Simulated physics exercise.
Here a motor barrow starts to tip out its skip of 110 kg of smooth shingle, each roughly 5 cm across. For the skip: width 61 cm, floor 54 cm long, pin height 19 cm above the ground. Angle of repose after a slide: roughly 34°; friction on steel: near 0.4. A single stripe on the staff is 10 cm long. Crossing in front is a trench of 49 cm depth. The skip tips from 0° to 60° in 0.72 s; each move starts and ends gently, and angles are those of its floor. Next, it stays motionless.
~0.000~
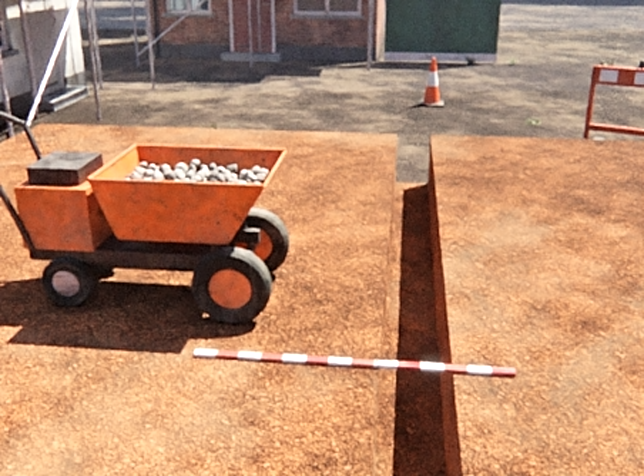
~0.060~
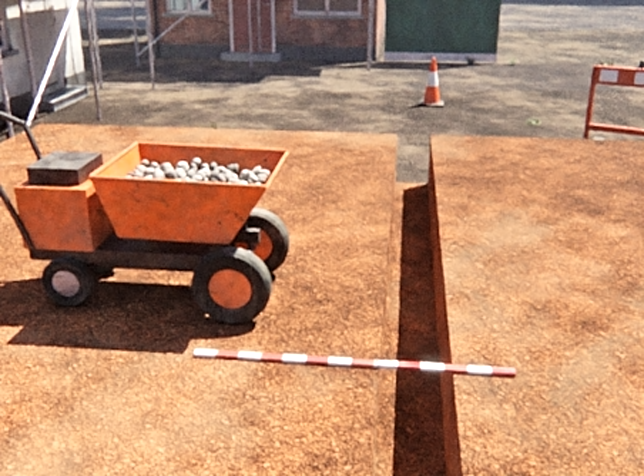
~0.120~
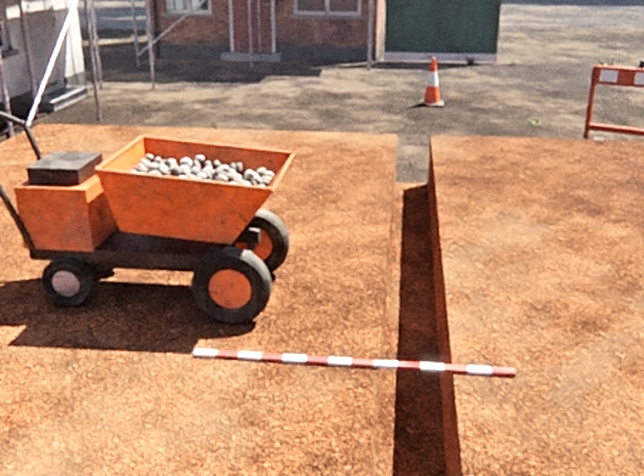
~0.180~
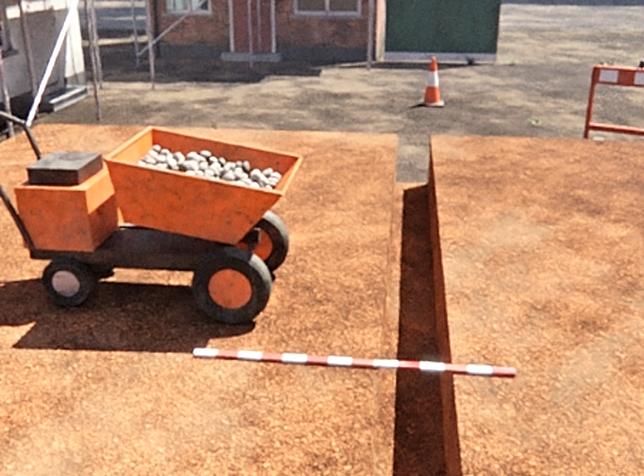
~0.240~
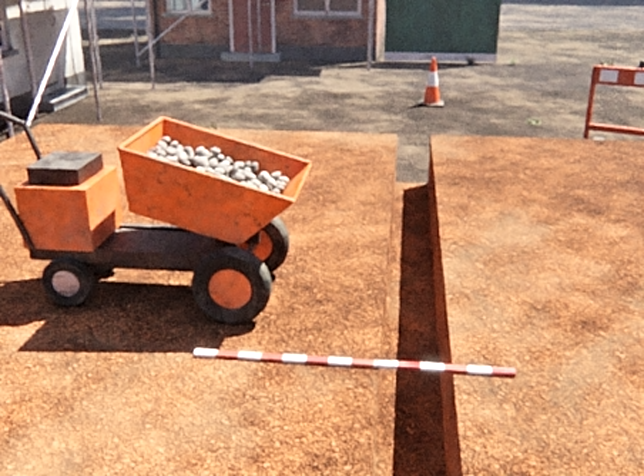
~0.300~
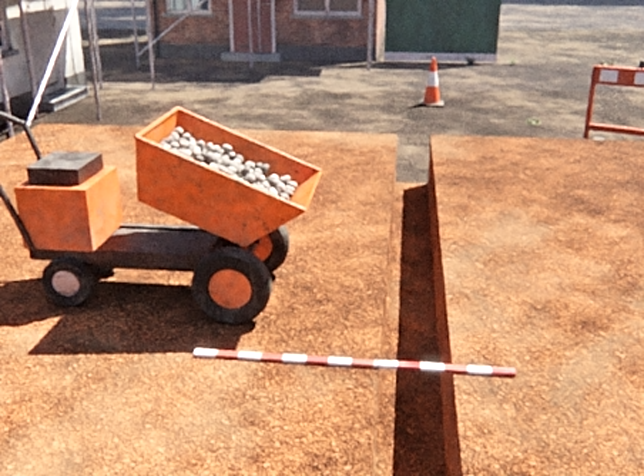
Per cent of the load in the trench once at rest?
About 51 %.
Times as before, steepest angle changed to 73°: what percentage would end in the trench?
Share in trench: Approx. 85%.
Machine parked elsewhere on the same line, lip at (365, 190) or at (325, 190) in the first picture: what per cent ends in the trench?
About 15 per cent from the first spot, about 35 from the second.
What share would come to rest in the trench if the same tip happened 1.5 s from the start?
Near 45 per cent.
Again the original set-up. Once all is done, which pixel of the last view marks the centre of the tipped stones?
Somewhere near pixel (407, 376).
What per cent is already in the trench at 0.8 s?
Roughly 0% by that time.
After 0.5 s the floor is at 51°; 100 % in the skip; the foremost stones are at (316, 234).
After 0.8 s the floor is at 60°; 94 % in the skip, 5 % short of the trench, 1 % in the trench; the foremost stones are at (388, 281).
After 1.2 s the floor is at 60°; 55 % in the skip, 10 % short of the trench, 34 % in the trench, 1 % past the trench; the foremost stones are at (468, 298).
After 3.1 s the floor is at 60°; 33 % in the skip, 15 % short of the trench, 51 % in the trench, 1 % past the trench; the foremost stones are at (540, 301).
